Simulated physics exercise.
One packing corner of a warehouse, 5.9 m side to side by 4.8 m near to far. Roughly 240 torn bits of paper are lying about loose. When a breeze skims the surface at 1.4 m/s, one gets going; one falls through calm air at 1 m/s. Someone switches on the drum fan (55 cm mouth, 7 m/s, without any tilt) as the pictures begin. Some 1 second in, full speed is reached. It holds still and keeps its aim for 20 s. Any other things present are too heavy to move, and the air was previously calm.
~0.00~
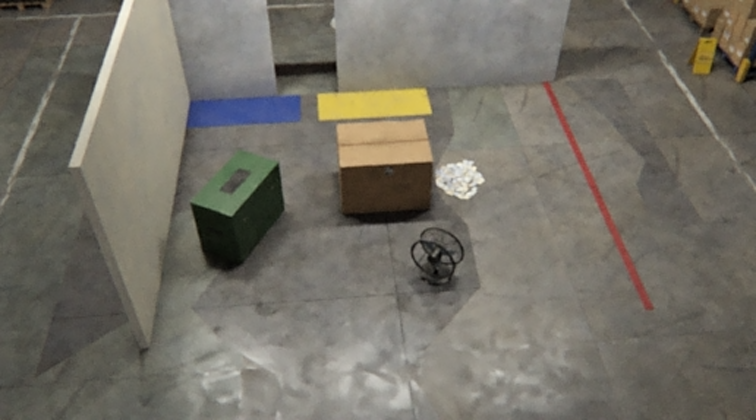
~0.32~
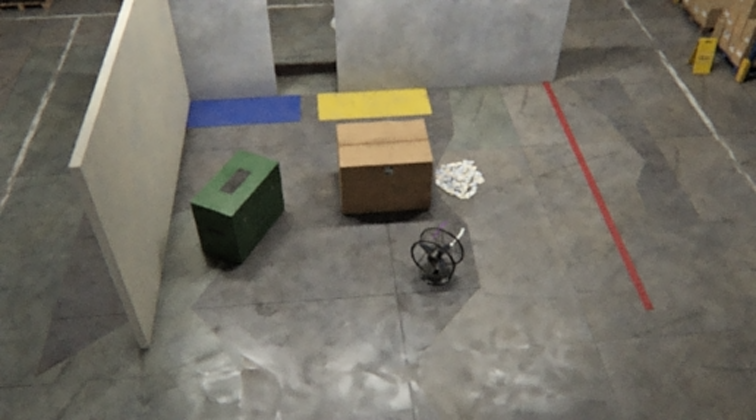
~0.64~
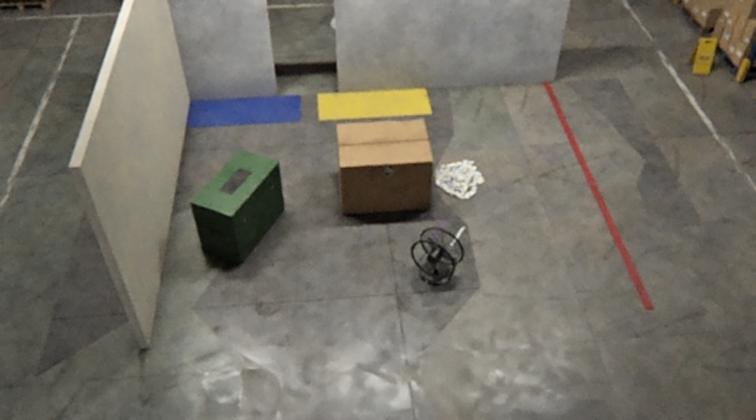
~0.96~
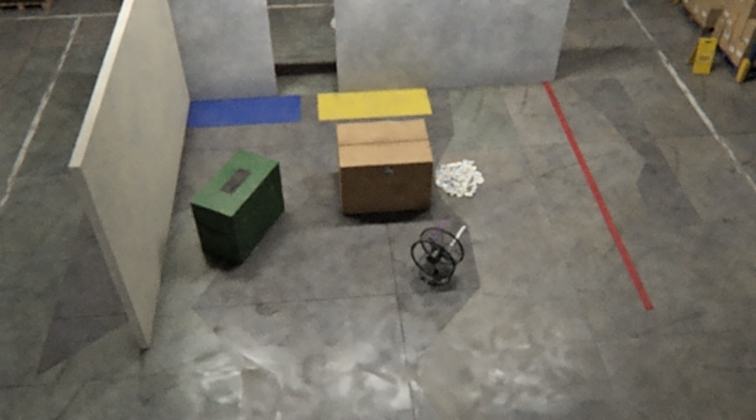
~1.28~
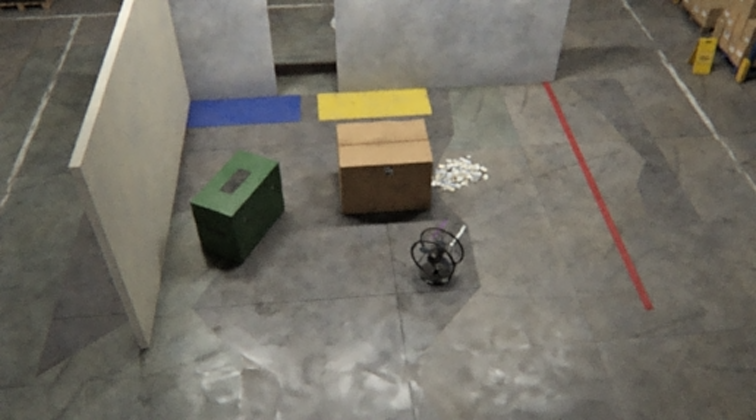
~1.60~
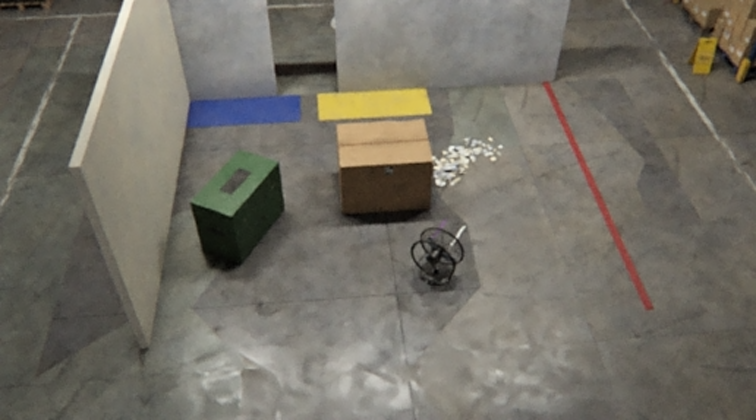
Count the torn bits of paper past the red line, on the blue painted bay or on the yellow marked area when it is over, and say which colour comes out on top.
The yellow one comes out on top.
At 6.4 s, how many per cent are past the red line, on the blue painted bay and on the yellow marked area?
2 % red, 0 % blue, 40 % yellow.
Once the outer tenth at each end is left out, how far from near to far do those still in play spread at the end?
1.6 m or thereabouts.
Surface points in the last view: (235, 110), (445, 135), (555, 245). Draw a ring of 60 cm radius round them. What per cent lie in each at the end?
First spot near 2 %, second near 30 %, third near 0 %.
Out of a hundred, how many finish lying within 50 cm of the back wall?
About 50 per cent.
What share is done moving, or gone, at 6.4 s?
Roughly 5 % of them.
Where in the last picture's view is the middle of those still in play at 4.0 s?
Roughly pixel (454, 109).
After 4.0 s, 98 % are on the move or not yet settled, 19 % are on the yellow marked area, 2 % past the red line and 0 % on the blue painted bay; the middle of those still in play is near (454, 109).
After 6.4 s, 95 % are on the move or not yet settled, 36 % are on the yellow marked area, 2 % past the red line and 0 % on the blue painted bay; the middle of those still in play is near (426, 93).
After 11.0 s, 86 % are on the move or not yet settled, 41 % are on the yellow marked area, 2 % past the red line and 3 % on the blue painted bay; the middle of those still in play is near (419, 95).
After 20.0 s, at the end, 40 % are on the yellow marked area, 2 % past the red line and 6 % on the blue painted bay; the middle of those still in play is near (367, 96).
